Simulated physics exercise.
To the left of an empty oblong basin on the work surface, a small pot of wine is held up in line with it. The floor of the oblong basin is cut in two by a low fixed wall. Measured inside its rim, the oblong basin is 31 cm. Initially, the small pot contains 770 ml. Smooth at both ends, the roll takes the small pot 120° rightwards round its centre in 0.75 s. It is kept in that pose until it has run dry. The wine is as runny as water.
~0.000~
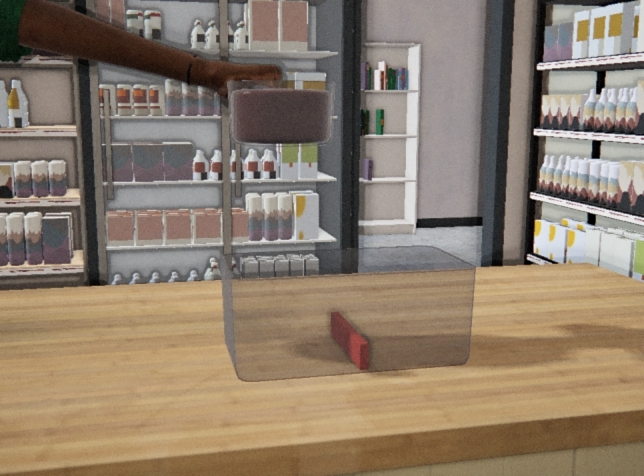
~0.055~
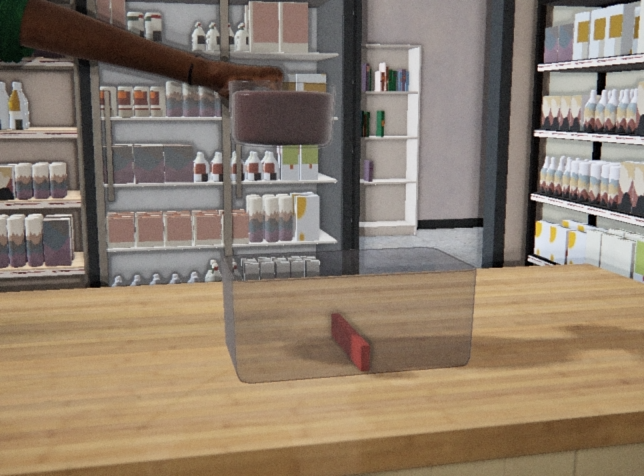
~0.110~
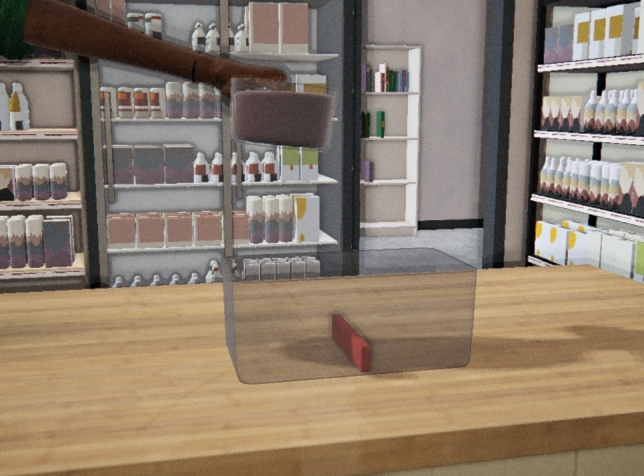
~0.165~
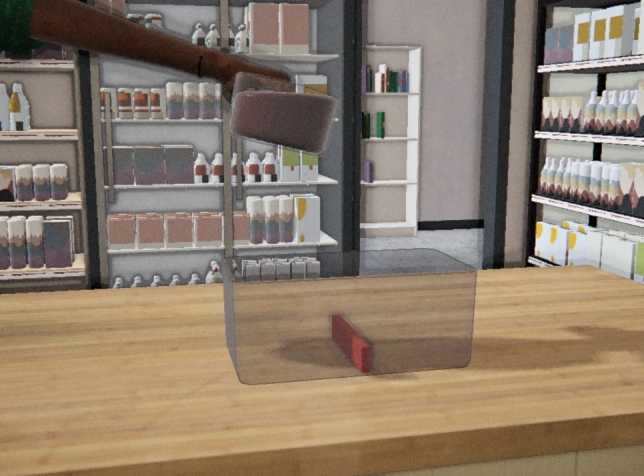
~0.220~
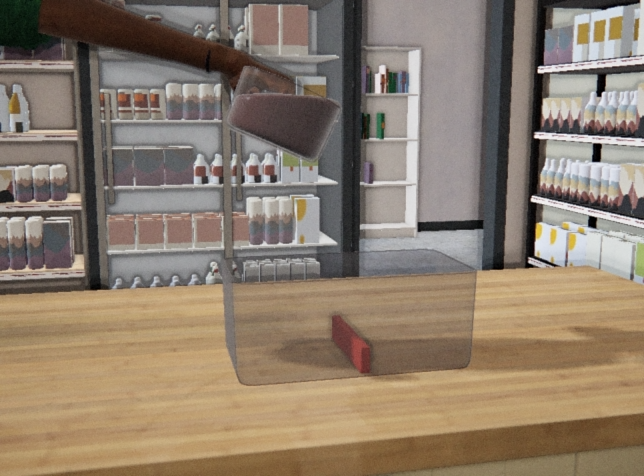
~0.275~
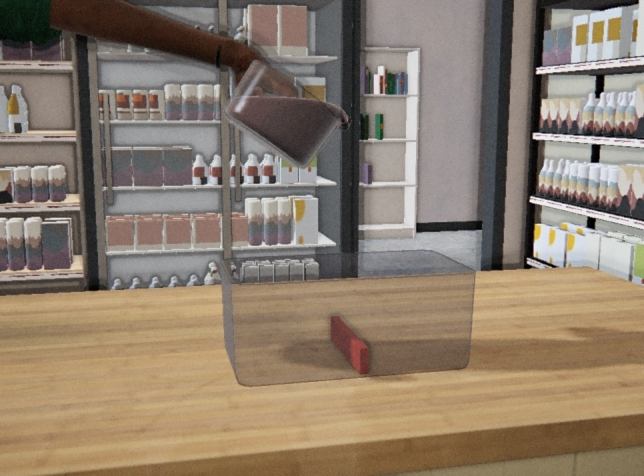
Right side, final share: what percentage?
72 per cent.
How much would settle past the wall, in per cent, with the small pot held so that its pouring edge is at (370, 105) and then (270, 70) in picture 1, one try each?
The first try gives around 75 percent, the second around 30 percent.
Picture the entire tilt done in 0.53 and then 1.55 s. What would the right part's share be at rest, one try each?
Near 65 in a hundred on the first go and near 85 in a hundred on the second.
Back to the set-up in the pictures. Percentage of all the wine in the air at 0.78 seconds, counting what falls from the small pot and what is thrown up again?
It comes to some 10 percent of the total.
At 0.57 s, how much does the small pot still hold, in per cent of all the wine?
Fraction remaining: Approx. 20 per cent.
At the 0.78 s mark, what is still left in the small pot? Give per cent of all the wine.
Share remaining: Approx. 1 %.
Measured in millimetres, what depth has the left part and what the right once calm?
On the left it stands about 8 mm, on the right about 26 mm.
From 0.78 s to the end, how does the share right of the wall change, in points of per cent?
It falls by roughly 2 per cent.
After 0.57 s the tilt is 103° and 20 per cent is still to pour, 0 is left of the wall and 29 right of it.
After 0.78 s the tilt is 120° and 1 per cent is still to pour, 16 is left of the wall and 74 right of it.
After 1.01 s the tilt is 120° and 0 per cent is still to pour, 25 is left of the wall and 73 right of it.
After 1.25 s the tilt is 120° and 0 per cent is still to pour, 26 is left of the wall and 72 right of it.
In the end 26 per cent lies left of the wall, 72 right of it and 2 outside.
